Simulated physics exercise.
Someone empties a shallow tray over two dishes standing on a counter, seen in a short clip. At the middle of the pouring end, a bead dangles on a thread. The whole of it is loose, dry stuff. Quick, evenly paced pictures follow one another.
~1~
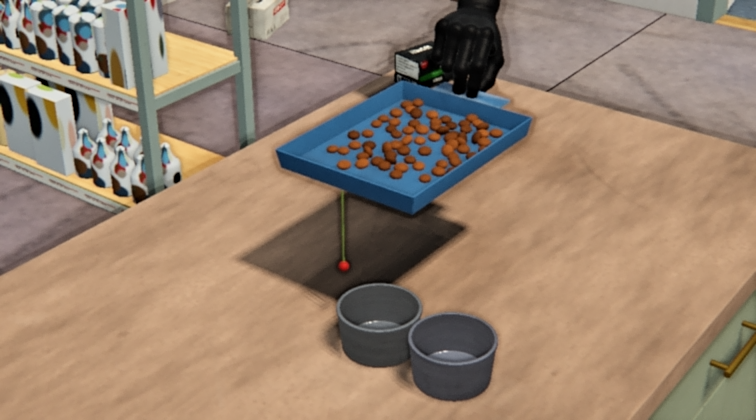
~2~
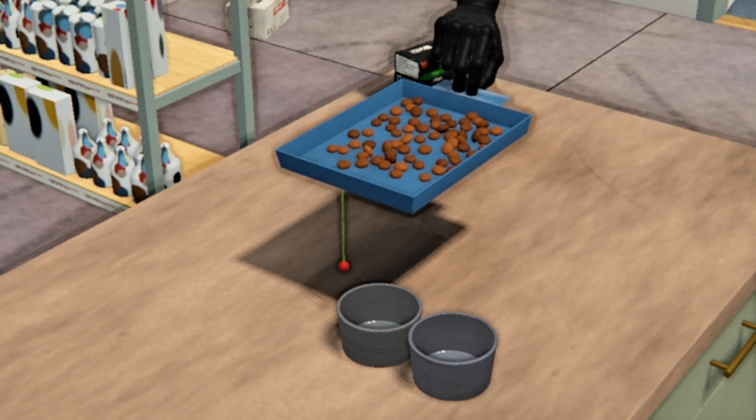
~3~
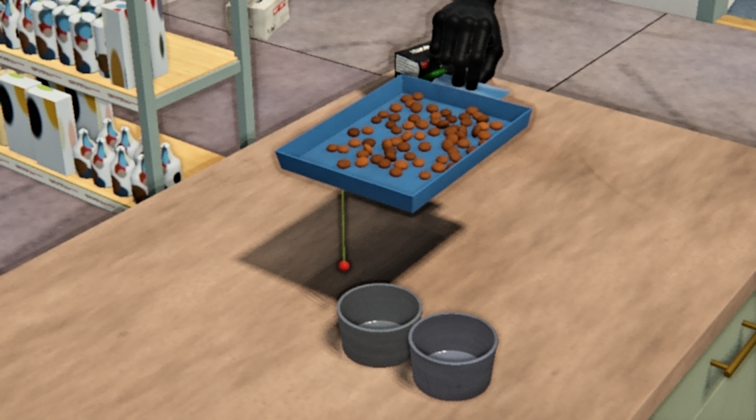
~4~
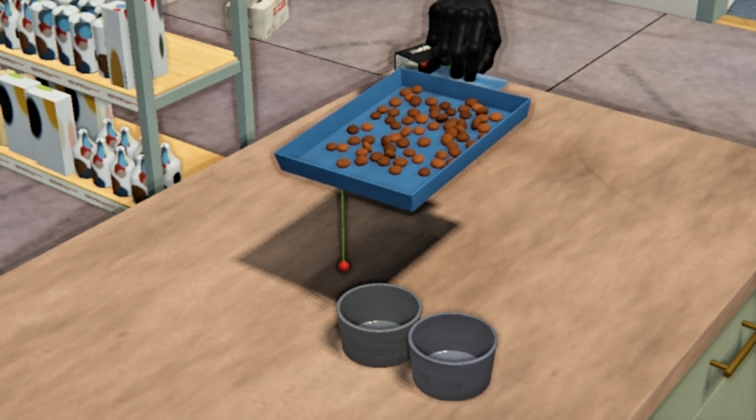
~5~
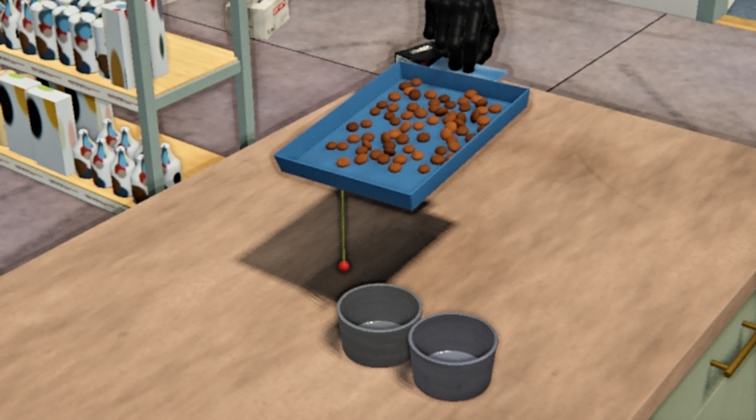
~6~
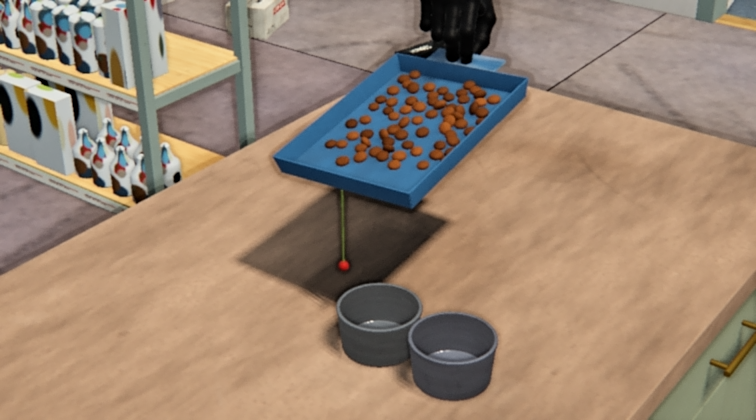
In a shop-like room with stocked shelves at the upper left, a pale wooden counter is seen from above at an angle. A blue tray of brown kibble hovers over the counter, a red bead hanging on a thread beneath it, with two dark grey dishes in front. A black gloved hand behind slowly raises the tray's far end, tilting it slightly toward the dishes, while the camera stays still.
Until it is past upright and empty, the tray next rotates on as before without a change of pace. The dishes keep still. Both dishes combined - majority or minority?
Caught: Below half.
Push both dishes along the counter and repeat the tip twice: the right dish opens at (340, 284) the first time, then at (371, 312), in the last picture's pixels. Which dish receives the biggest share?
Place 1: The one on the left side; place 2: The one on the left side.
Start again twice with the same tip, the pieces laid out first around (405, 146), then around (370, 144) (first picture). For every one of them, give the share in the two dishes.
You'd get 0 % the first time and 0 % the second.
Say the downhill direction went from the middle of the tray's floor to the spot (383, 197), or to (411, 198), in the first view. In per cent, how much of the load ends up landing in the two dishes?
Respectively 90 % and 80 %.
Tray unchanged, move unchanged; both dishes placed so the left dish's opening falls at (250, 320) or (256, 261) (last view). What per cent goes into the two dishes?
Close to 0 in a hundred, then close to 90 in a hundred.
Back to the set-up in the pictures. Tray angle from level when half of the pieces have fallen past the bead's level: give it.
The tilt is near 100° by then.
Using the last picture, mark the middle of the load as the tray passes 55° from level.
The middle of the pieces sits at roughly (321, 151).
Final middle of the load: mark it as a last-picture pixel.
The centre comes to rest near (235, 312).
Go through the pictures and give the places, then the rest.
In the first frame, corners of the pouring end near (281, 149) and (412, 195), level; middle of the load near (420, 141), bits of dog kibble; left dish near (355, 342); right dish near (429, 375); bead on its thread near (344, 266).
In the second frame, corners of the pouring end near (280, 149) and (412, 194), level; middle of the load near (420, 139).
In the third frame, corners of the pouring end near (280, 150) and (412, 193), tipped barely, lowest at the left corner; middle of the load near (420, 136).
In the fourth frame, corners of the pouring end near (279, 152) and (410, 193), tipped a little, lowest at the left corner; middle of the load near (419, 131).
In the fifth frame, corners of the pouring end near (279, 154) and (410, 192), tipped a little, lowest at the left corner; middle of the load near (418, 126).
In the sixth frame, corners of the pouring end near (278, 155) and (408, 190), tipped a little, lowest at the left corner; middle of the load near (417, 120); left dish near (355, 341); right dish near (429, 374).
Shortly afterwards, tray tipped steeply; all but a few on the tray; a little in the air.
Next, tray tipped right over; near two thirds on the tray; a little outside both; near a quarter in the air.
Some moments later, tray tipped past a quarter turn; the whole lot outside both.
In the end, tray tipped past a quarter turn; none at all in the right dish; none at all in the left dish; the whole lot outside both.
